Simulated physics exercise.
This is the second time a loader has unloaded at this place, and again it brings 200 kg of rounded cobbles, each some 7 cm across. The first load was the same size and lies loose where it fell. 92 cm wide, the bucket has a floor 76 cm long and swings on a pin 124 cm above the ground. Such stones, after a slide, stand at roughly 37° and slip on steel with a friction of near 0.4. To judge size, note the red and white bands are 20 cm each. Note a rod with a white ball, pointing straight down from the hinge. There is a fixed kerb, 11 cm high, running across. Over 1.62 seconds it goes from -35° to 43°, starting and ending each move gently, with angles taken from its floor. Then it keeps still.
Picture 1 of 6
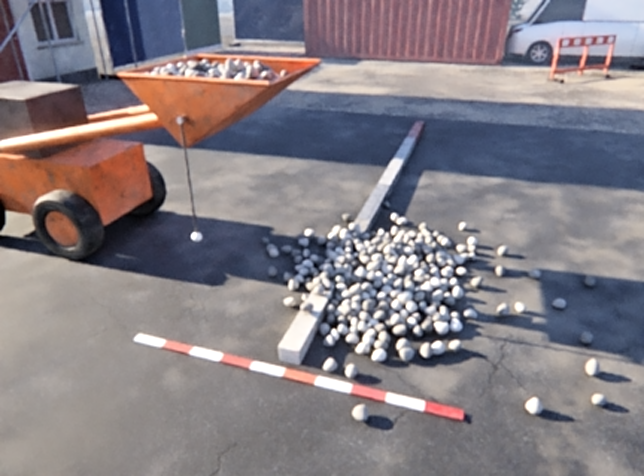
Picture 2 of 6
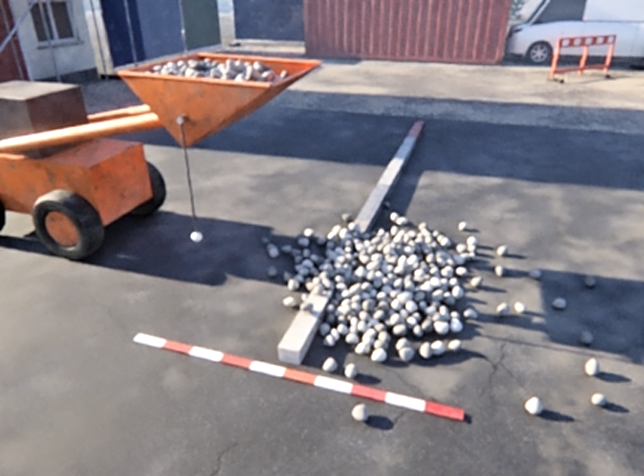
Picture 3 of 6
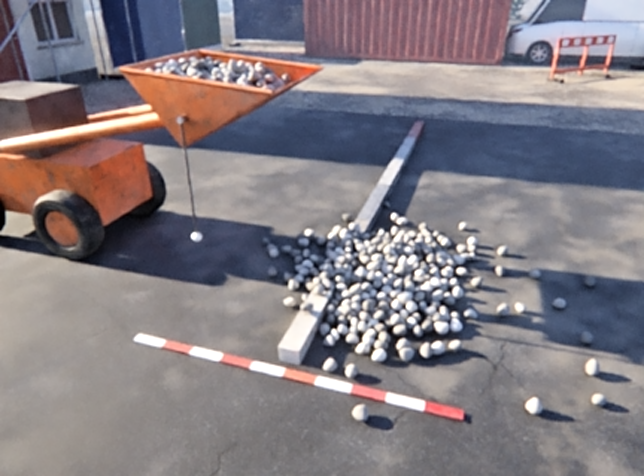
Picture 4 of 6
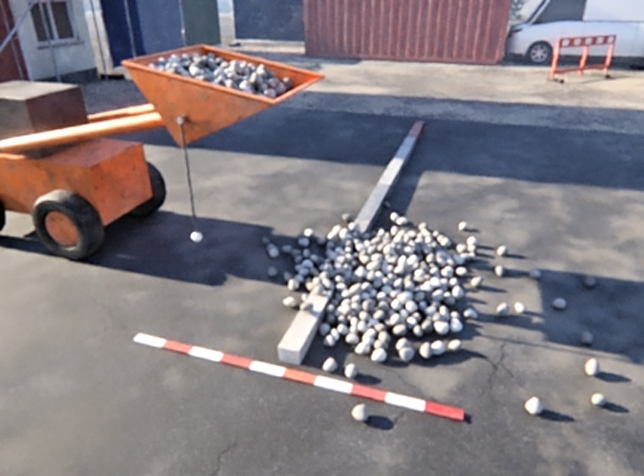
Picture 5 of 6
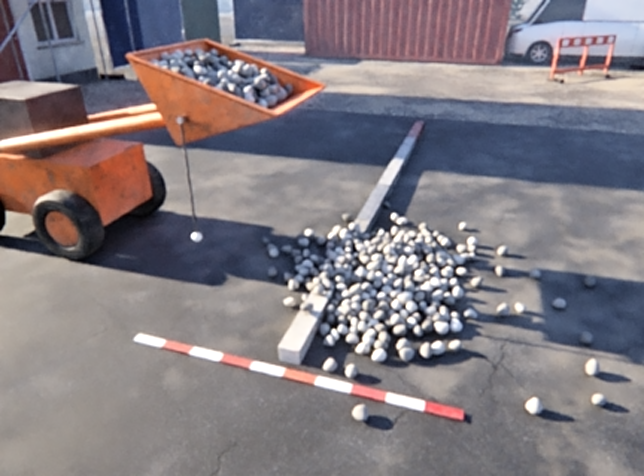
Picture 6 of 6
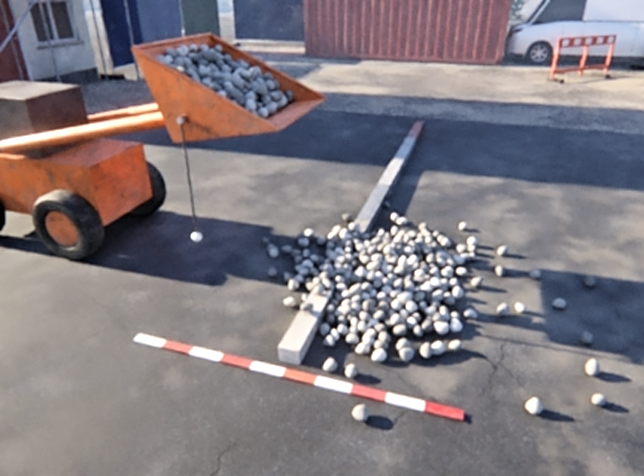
Orange loader bucket full of rounded grey stones slowly tilting its lip downward on the right, above a loose stone pile.
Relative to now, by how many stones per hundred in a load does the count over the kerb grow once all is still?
It grows by roughly 20 per hundred.
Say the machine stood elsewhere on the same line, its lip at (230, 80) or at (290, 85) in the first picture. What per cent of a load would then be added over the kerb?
First some 0, then 40 per cent.
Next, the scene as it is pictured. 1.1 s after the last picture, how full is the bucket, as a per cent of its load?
About 20 per cent is held.
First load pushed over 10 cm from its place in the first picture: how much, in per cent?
Close to 5 per cent.
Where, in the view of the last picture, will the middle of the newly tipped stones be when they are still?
In the last view, somewhere near (317, 257).
Then, 0.6 s after the last picture the floor is at 31°; in per cent of one load, 97 in the bucket, 20 on this side of the kerb, 83 over the kerb; the foremost stones are at (580, 351).
Then, 1.1 s after the last picture the floor is at 43°; in per cent of one load, 22 in the bucket, 92 on this side of the kerb, 87 over the kerb; the foremost stones are at (580, 351).
Then, 1.5 s after the last picture the floor is at 43°; in per cent of one load, 0 in the bucket, 99 on this side of the kerb, 101 over the kerb; the foremost stones are at (580, 351).
Then, 3.9 s after the last picture the floor is at 43°; in per cent of one load, 0 in the bucket, 97 on this side of the kerb, 103 over the kerb; the foremost stones are at (580, 351). Net gain over the kerb, 20.
